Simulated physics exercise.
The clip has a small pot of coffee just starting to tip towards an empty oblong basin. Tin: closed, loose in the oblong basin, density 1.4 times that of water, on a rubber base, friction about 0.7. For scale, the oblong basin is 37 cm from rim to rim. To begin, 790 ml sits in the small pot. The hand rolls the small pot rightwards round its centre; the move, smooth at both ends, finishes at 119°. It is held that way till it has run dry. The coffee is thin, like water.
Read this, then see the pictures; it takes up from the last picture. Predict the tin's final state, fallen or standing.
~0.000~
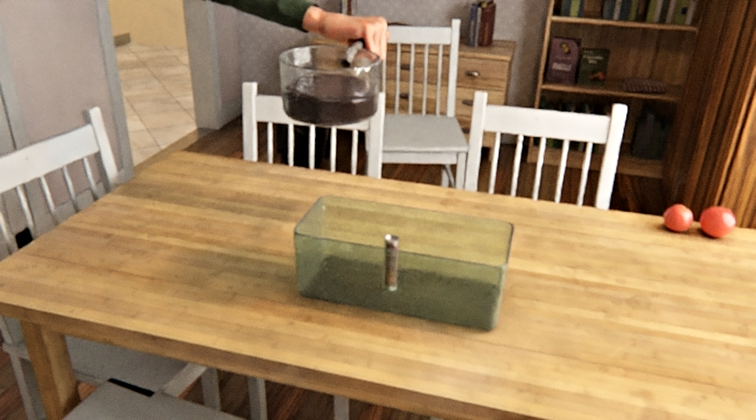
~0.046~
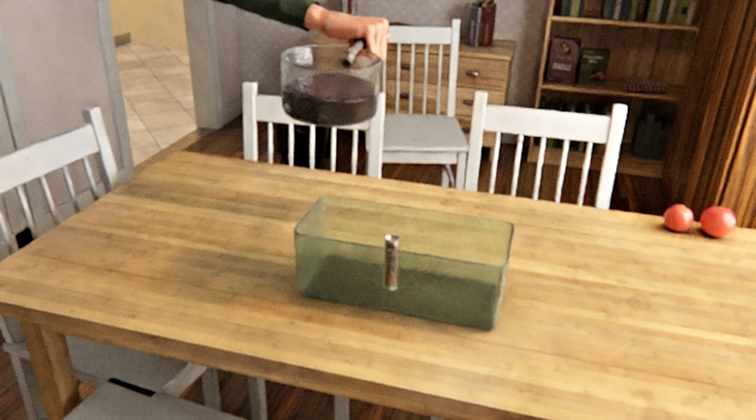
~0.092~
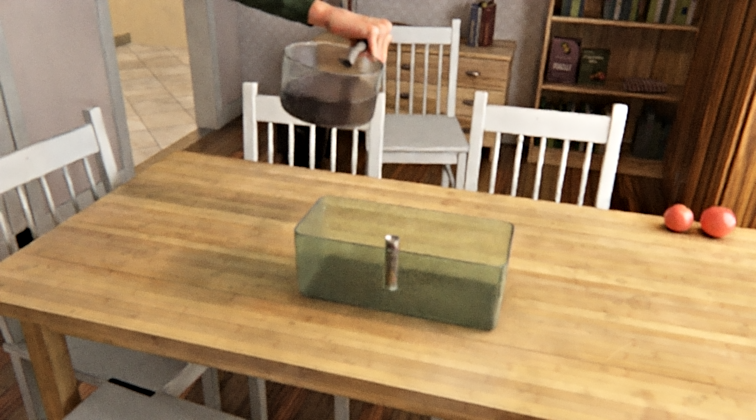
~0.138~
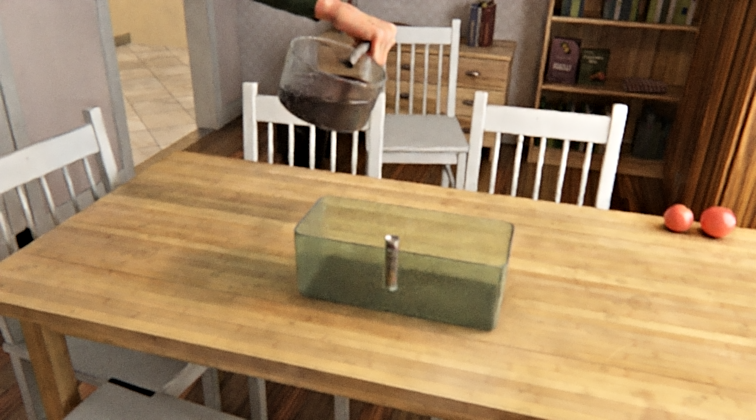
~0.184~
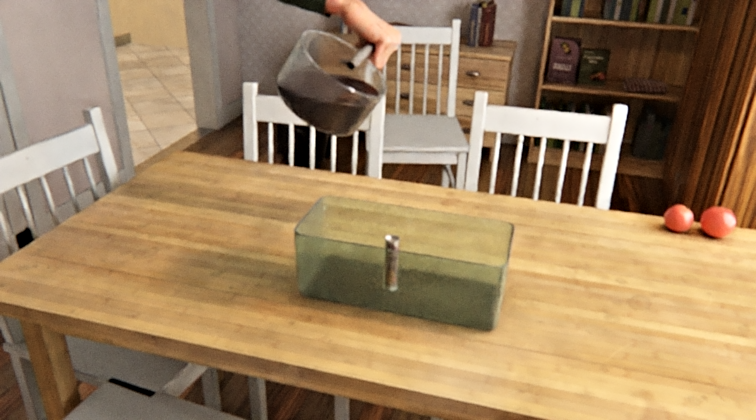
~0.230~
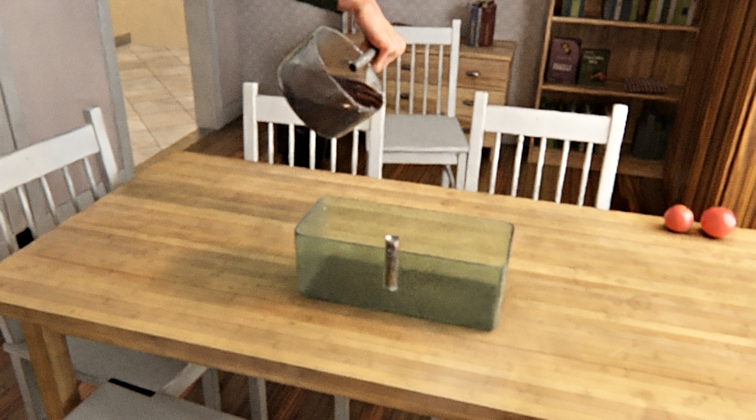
It ends up tipped.
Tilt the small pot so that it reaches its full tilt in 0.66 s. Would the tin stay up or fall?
Result: Tin tipped over.
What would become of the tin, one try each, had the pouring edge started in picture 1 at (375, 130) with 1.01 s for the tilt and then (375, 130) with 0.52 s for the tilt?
In the first try it remains standing; in the second it comes down.
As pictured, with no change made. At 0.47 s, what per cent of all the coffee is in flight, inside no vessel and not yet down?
It comes to about 72 percent.
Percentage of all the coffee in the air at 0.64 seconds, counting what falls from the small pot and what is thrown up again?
In-air share: About 12 %.
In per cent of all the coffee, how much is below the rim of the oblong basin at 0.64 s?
86 per cent or thereabouts.
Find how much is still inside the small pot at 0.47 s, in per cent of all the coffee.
Fraction remaining: Approx. 18 per cent.
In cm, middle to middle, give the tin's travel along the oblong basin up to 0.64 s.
Around 0 cm.
Then, 0.47 s in, the tilt is 116° and 18 per cent is still to pour; the tin stands where it began.
Then, 0.64 s in, the tilt is 119° and 2 per cent is still to pour; the tin stands where it began.
Then, 0.82 s in, the tilt is 119° and 0 per cent is still to pour; the tin leans 23°.
Then, 1.02 s in, the tilt is 119° and 0 per cent is still to pour; the tin lies on its side.
Finally, the tin lies on its side.
